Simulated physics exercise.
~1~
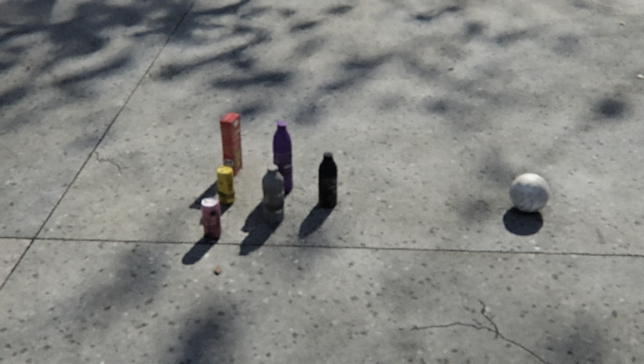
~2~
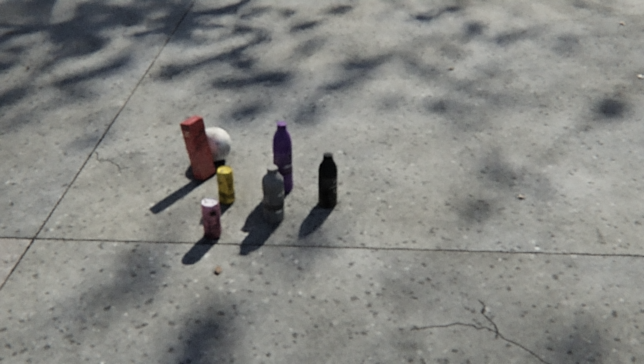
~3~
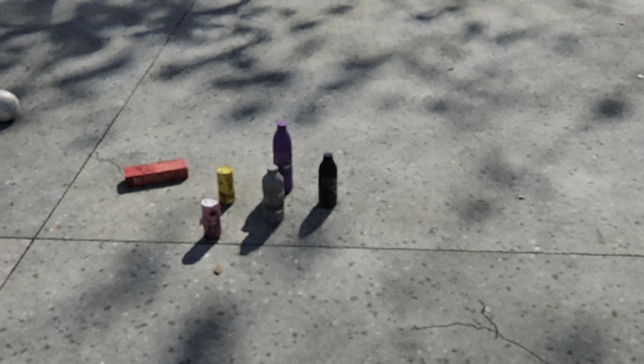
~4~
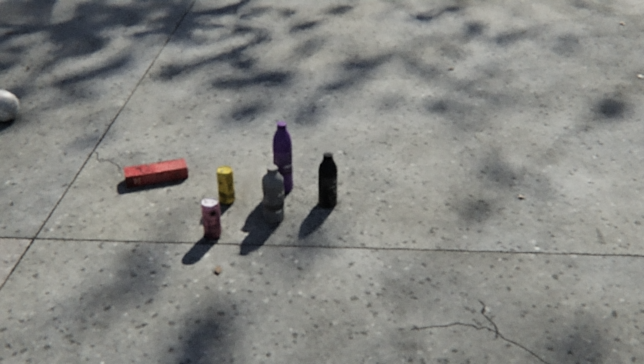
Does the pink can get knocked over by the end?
No, the pink can stays standing in its place. It is the red carton that ends up lying on its side.
